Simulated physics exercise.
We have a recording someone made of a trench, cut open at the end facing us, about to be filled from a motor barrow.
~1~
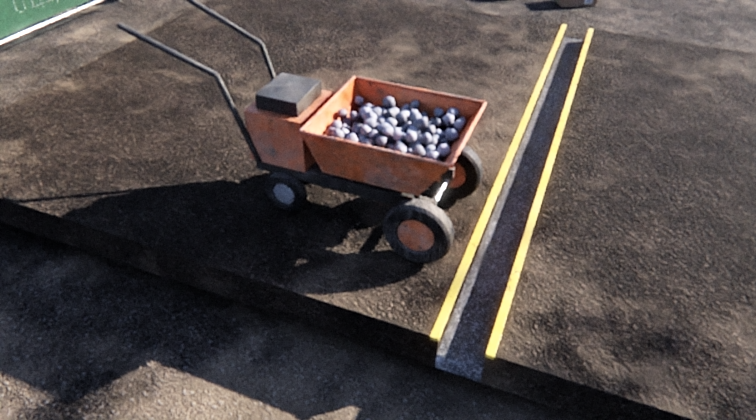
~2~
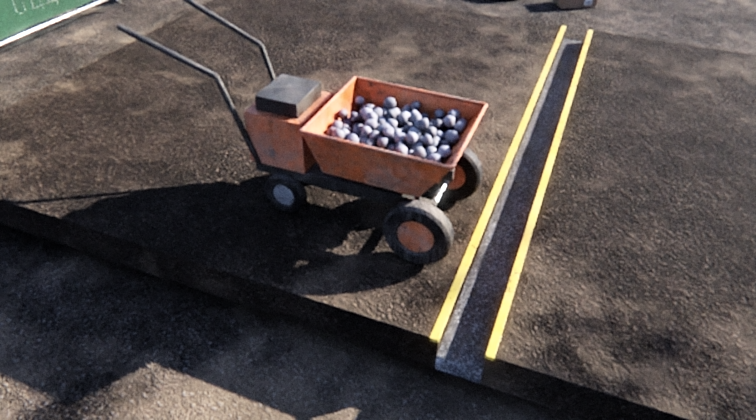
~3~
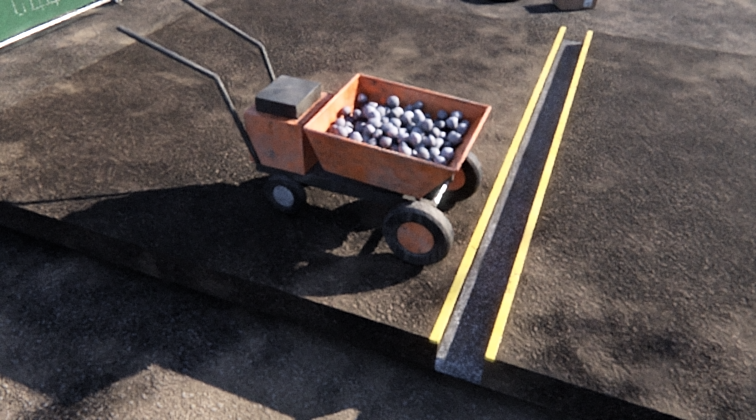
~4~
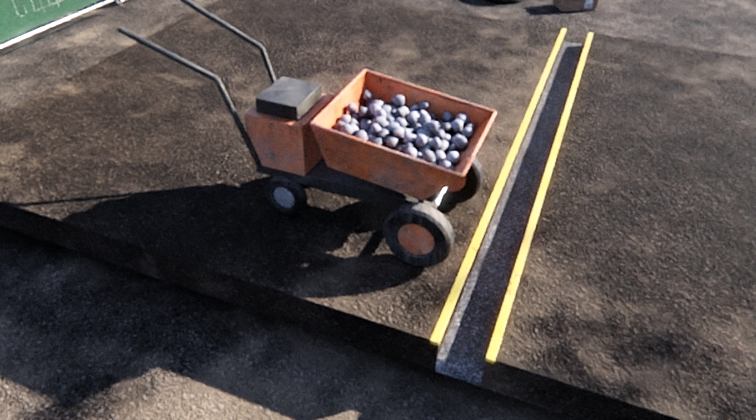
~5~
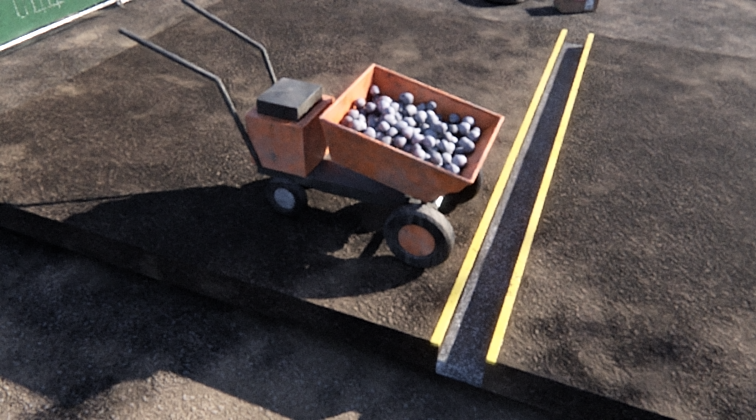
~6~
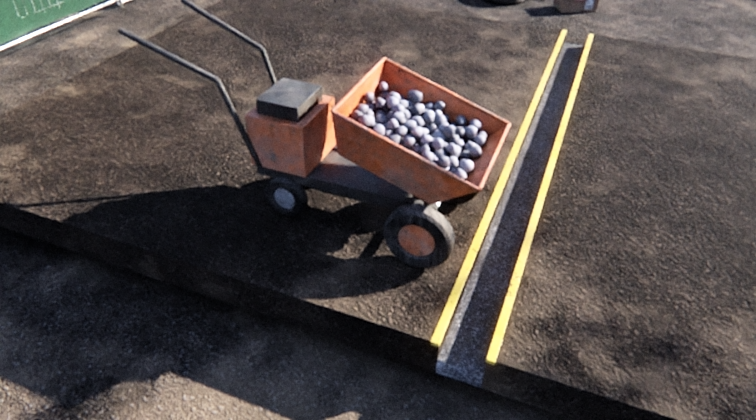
An orange barrow's skip full of round cobbles tilts gradually toward the yellow-edged trench at right.
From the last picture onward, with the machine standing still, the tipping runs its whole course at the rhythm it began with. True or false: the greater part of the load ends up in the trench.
False.
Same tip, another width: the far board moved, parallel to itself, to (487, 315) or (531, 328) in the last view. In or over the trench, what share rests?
Lab note: Case 1 near 0 percent, case 2 near 50 percent.
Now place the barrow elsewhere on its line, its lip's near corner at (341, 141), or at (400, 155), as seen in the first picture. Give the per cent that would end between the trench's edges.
30 % and 70 %.
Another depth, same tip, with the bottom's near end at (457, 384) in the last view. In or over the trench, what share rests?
Something like 0 %.
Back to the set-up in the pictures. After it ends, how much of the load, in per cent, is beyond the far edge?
I'd say around 80 per cent of the load.
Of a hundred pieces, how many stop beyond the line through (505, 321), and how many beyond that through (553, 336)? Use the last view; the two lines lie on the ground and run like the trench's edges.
I'd say about 70 and about 30 in a hundred.
Just after the last frame, skip tipped steeply; every one in the skip.
A moment on, skip tipped right over; the larger part in the skip; roughly a quarter beyond it; just a few falling.
Further on, skip tipped right over; roughly a quarter in the skip; just a few in or heaped over the trench; the larger part beyond it.
When it is over, skip tipped right over; roughly a quarter in the skip; just a few in or heaped over the trench; the larger part beyond it.
